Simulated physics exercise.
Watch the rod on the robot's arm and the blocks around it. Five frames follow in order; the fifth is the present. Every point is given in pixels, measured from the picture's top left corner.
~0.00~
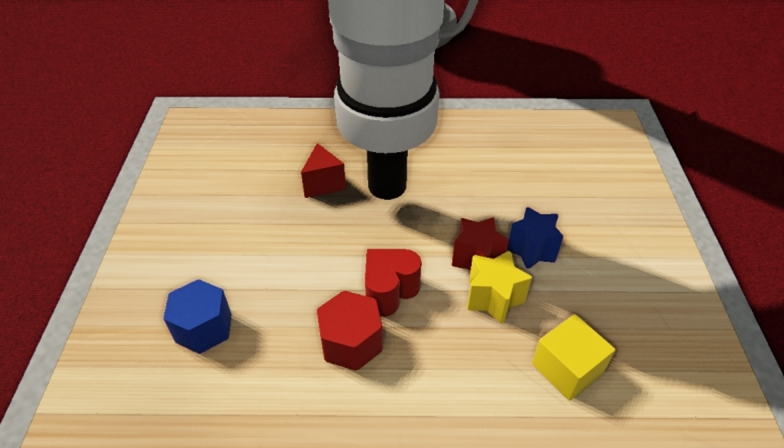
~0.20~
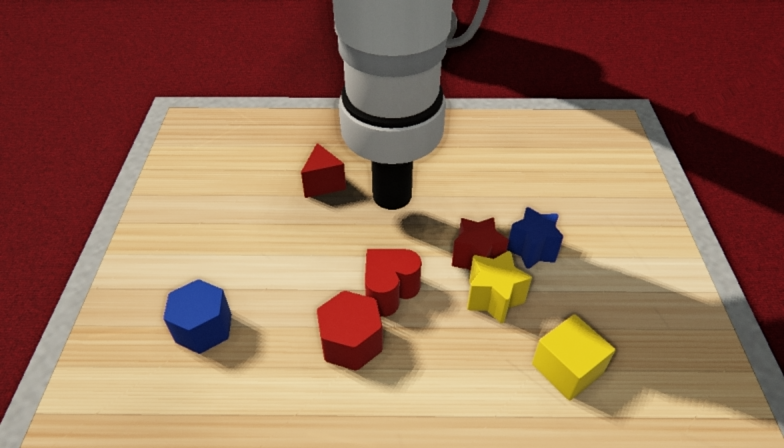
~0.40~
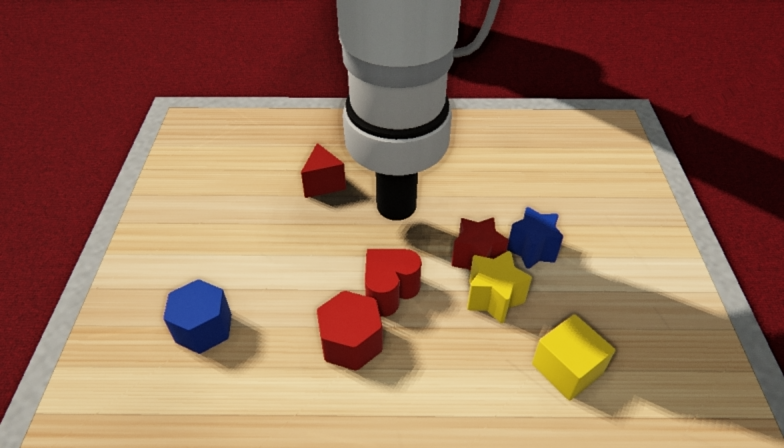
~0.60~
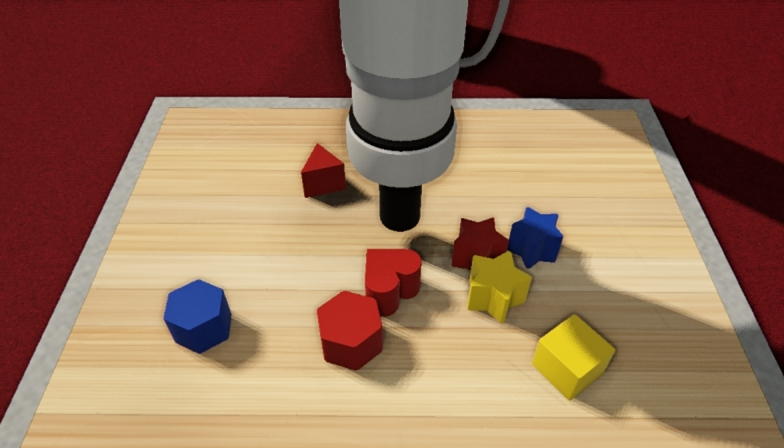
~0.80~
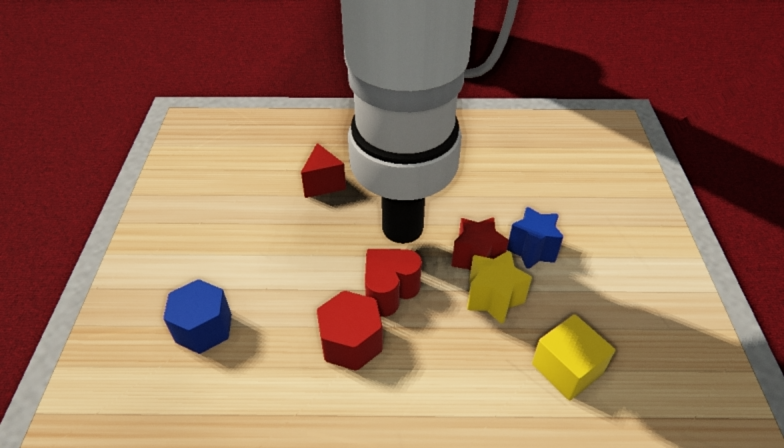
On a wooden board bordered in grey, a robot arm's black rod moves slowly toward the viewer and slightly right, nearing a red heart block, while the surrounding red, blue and yellow blocks stay still.
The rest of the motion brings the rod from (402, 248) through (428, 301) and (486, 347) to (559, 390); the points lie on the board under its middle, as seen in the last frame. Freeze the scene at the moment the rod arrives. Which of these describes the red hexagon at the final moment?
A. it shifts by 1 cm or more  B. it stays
The one that fits is A, it shifts by 1 cm or more.
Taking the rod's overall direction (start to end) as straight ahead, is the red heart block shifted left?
Going by the path, no.
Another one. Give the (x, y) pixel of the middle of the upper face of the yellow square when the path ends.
My prediction: (623, 353).
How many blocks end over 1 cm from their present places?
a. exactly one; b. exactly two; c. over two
Option c.
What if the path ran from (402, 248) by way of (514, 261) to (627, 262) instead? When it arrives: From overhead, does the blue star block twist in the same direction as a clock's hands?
Answer: No.
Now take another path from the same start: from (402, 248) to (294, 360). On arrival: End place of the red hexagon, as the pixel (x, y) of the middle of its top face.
At (334, 364).
On the path given first. One third of the way, rod at (430, 284); red hexagon at (333, 330); red heart block at (392, 300), turned 60° clockwise.
Two thirds of the way, rod at (491, 331); red hexagon at (333, 330); red heart block at (393, 301), turned 65° clockwise.
At the end, rod at (566, 374); red hexagon at (333, 330); red heart block at (393, 301), turned 65° clockwise; yellow star block in place; yellow square at (623, 353), turned 40° anticlockwise.
